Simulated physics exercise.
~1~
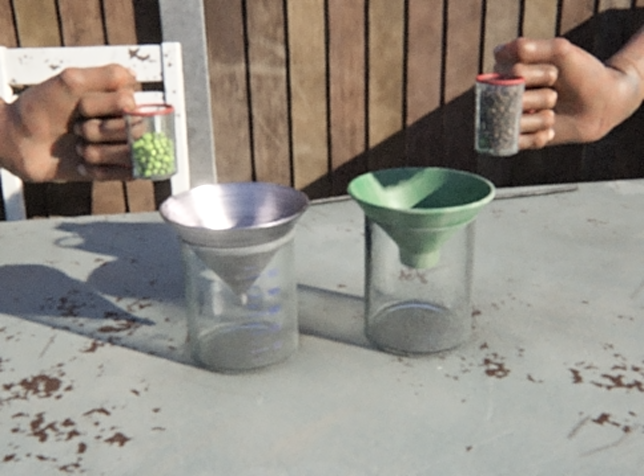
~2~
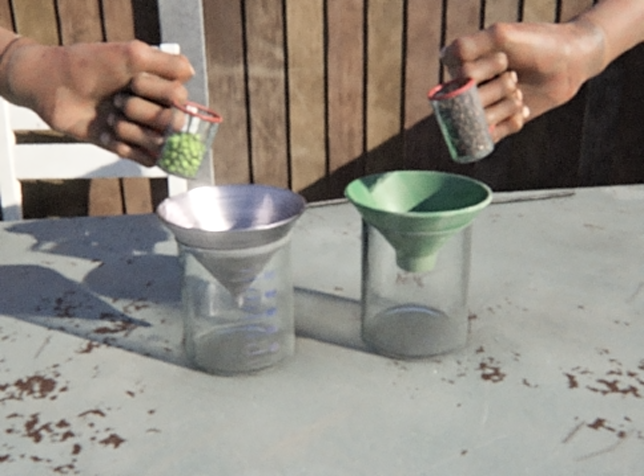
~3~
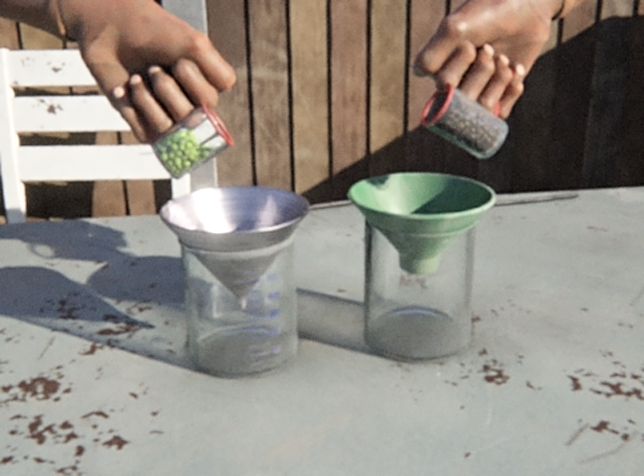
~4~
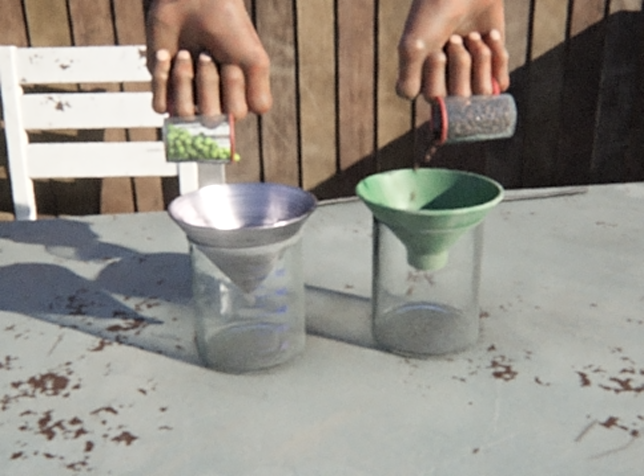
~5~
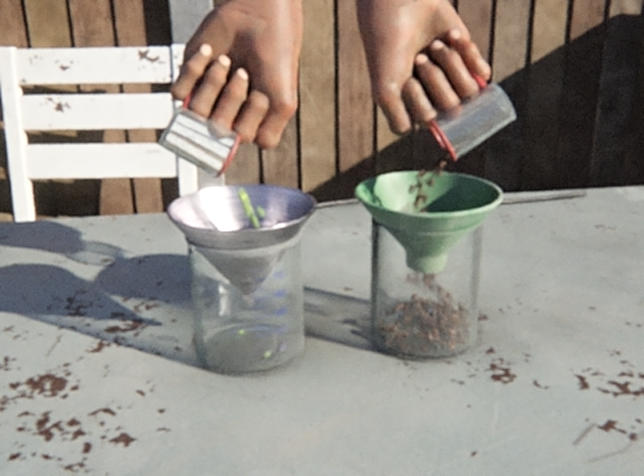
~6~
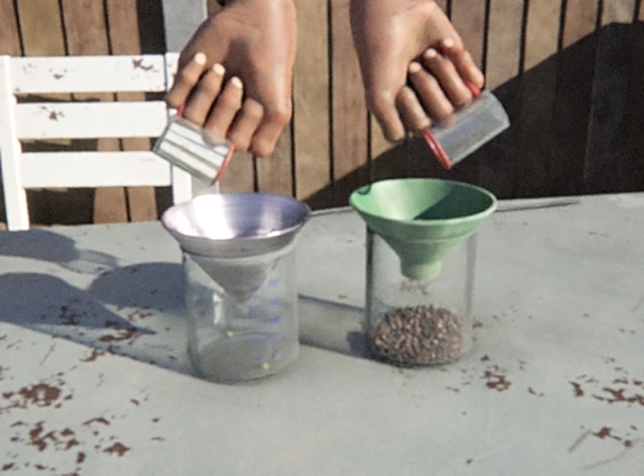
Outdoor table, two hands tipping cups over funnels, a few green pieces reaching the left jar while brown ones fill the right's bottom.
